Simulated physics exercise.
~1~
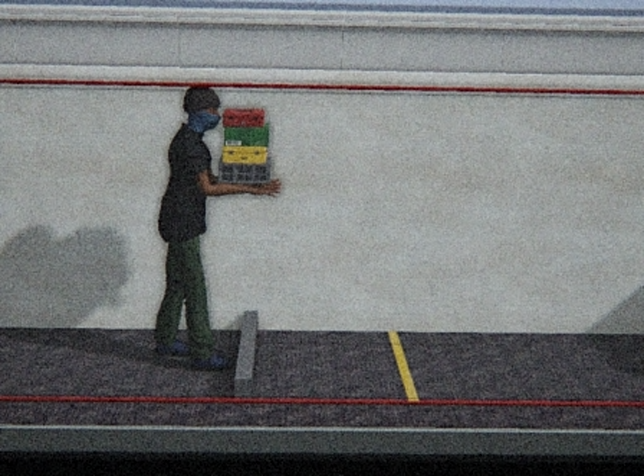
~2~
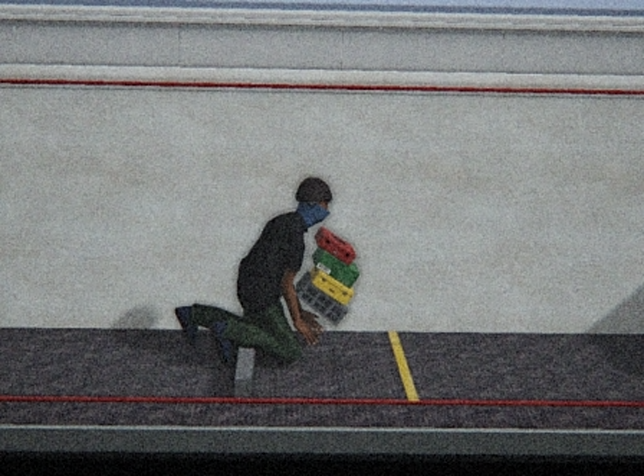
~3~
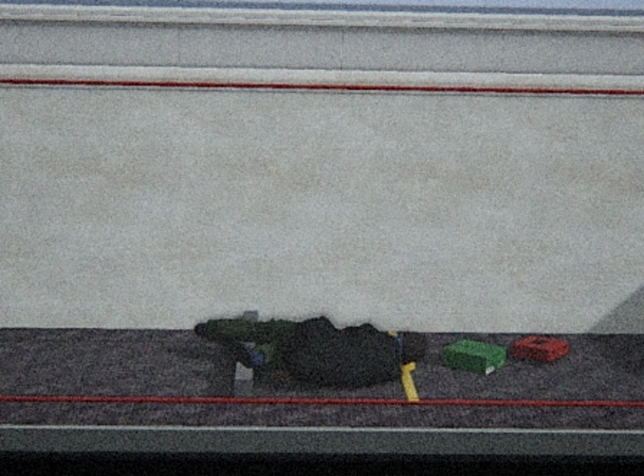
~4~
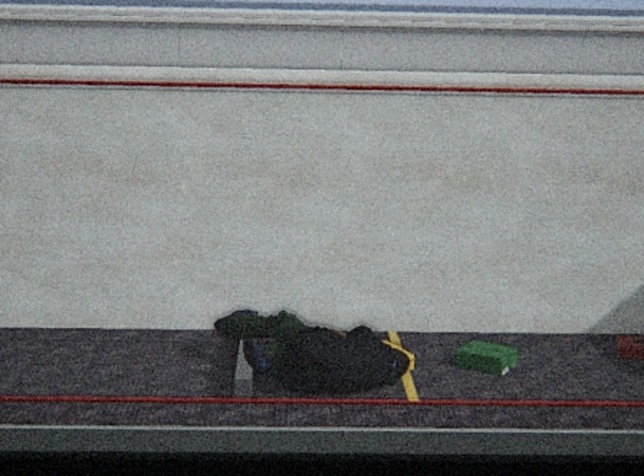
The footage shows a person carrying a stack of coloured boxes on outstretched forearms, pitching right over a low floor rail and collapsing face down toward a yellow line, while the green and red boxes land beyond it, the red one sliding farthest, to the right edge.
